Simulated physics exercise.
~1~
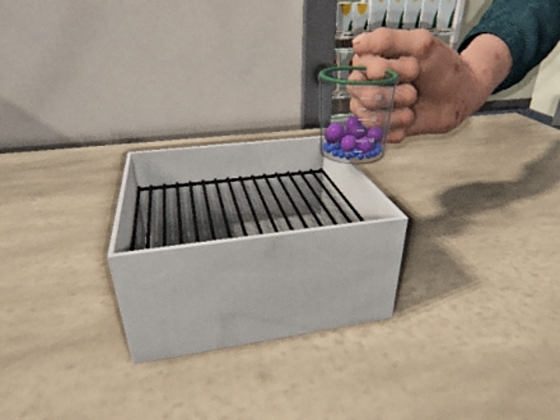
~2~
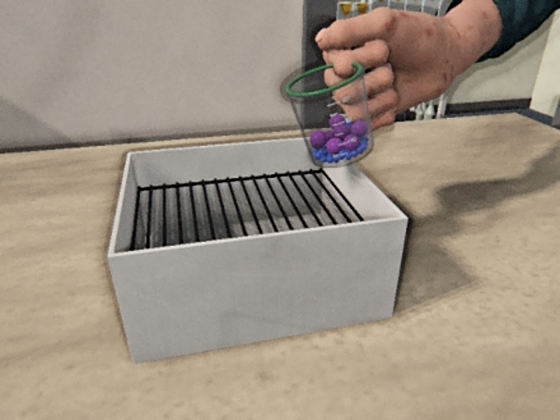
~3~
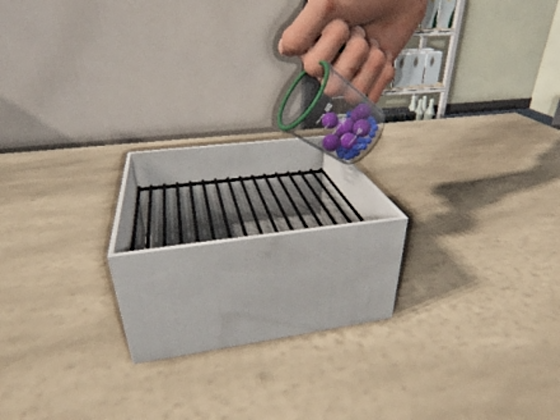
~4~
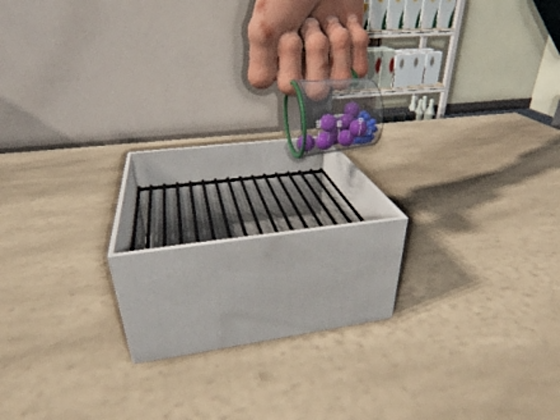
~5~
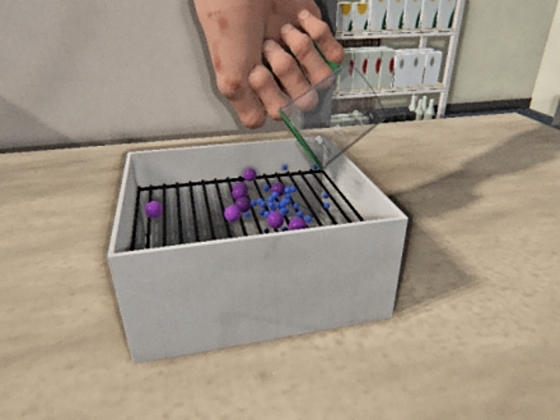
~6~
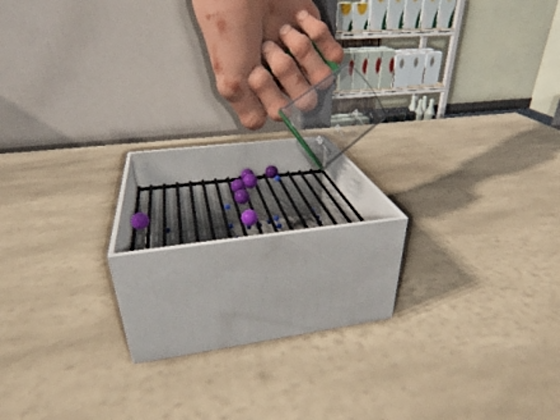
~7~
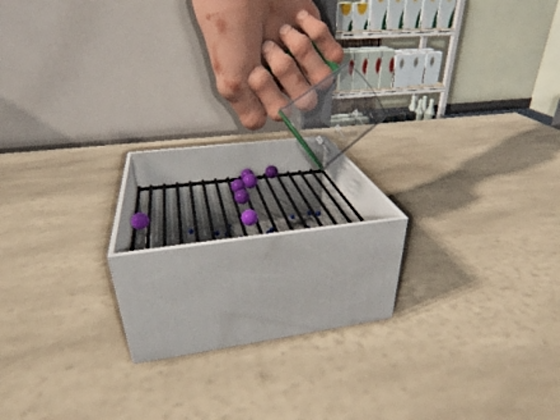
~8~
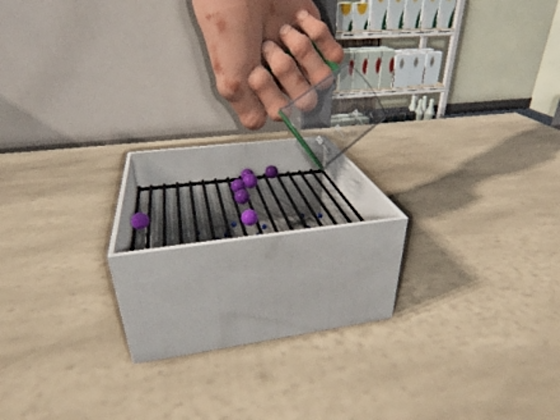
A hand tipped a clear cup of small blue beads and larger purple balls over a wire rack set in a pale open box, and the blue ones dropped through the gaps while the purple ones stayed resting on the wires.
